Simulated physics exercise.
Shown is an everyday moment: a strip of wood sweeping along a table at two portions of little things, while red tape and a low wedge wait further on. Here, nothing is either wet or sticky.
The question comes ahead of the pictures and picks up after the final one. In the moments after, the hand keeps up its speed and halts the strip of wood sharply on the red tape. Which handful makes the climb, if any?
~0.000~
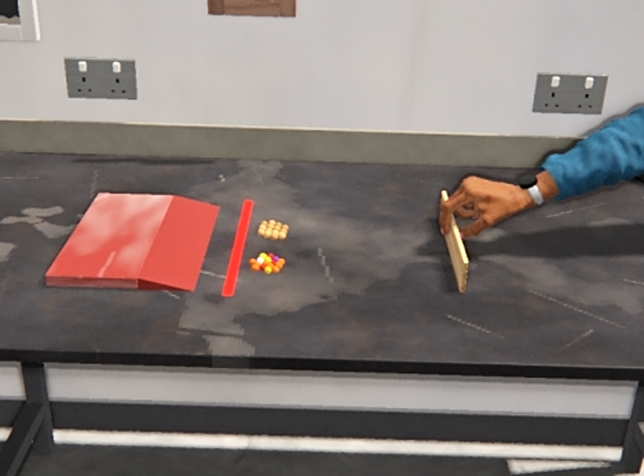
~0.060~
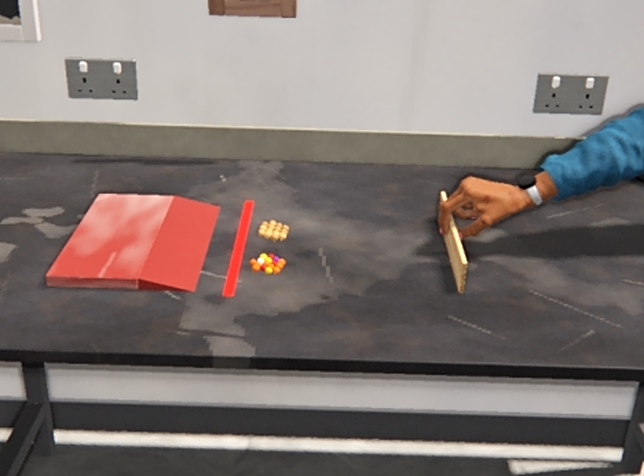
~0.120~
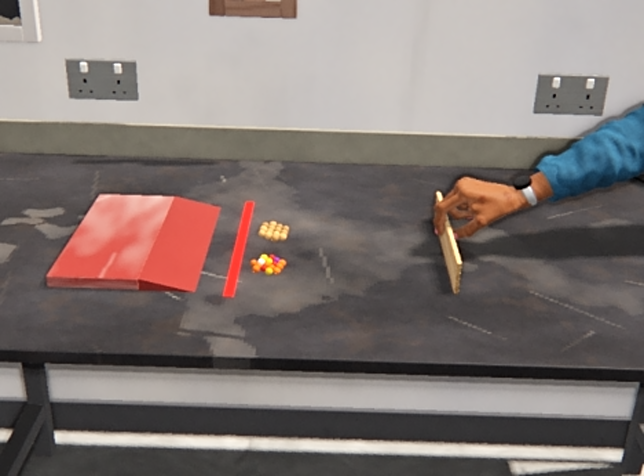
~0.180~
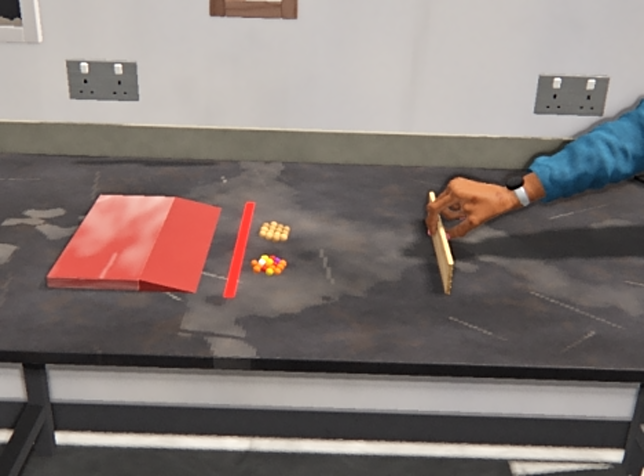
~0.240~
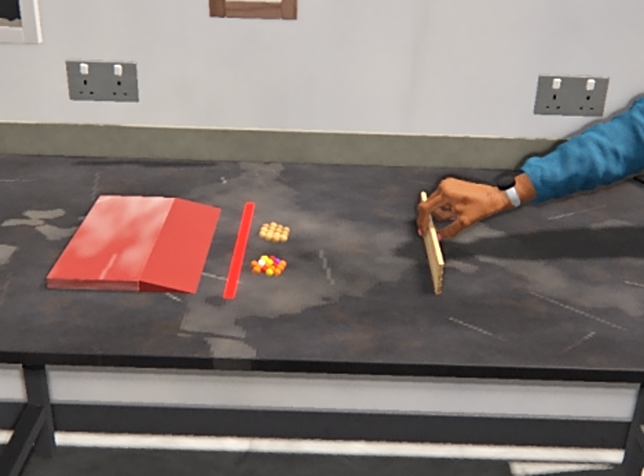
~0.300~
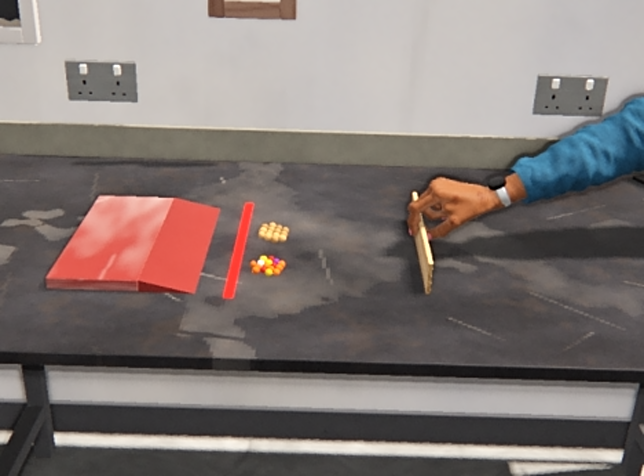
Most likely the nearer handful cannot climb over at all; most likely the farther handful cannot climb over at all.
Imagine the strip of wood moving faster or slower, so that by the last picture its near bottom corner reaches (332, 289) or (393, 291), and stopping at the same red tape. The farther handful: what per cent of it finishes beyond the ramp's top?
Roughly 100 % and 10 %.
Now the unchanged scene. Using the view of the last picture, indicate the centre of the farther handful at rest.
Its centre settles around (230, 233).
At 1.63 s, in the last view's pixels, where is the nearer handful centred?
Its centre is at about (219, 266).
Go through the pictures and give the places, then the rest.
Strip of wood near (463, 271), at rest; red tape near (248, 205); top of the ramp near (140, 272); nearer handful near (265, 264), a few round plastic beads; farther handful near (277, 230), a few round wooden beads, in the first frame.
Strip of wood near (461, 271); farther handful near (277, 230), in the second frame.
Strip of wood near (456, 272); nearer handful near (266, 265), in the third frame.
Strip of wood near (448, 272); farther handful near (278, 231), in the fourth frame.
Strip of wood near (438, 272); nearer handful near (267, 266), in the fifth frame.
Strip of wood near (428, 272); red tape near (249, 208); top of the ramp near (140, 274); nearer handful near (266, 266); farther handful near (277, 232), in the sixth frame.
After 0.96 s, strip of wood still moving, near (325, 222); nearer handful the whole lot short of the ramp; farther handful the whole lot short of the ramp.
After 1.63 s, strip of wood stopped at the red tape; nearer handful the whole lot short of the ramp; farther handful the whole lot short of the ramp.
After 1.91 s, strip of wood stopped at the red tape; nearer handful near half on the ramp, near half short of the ramp; farther handful near half on the ramp, near half short of the ramp.
In the end (2.7 s), strip of wood stopped at the red tape; nearer handful none at all past the top, the whole lot short of the ramp; farther handful none at all past the top, the whole lot short of the ramp.
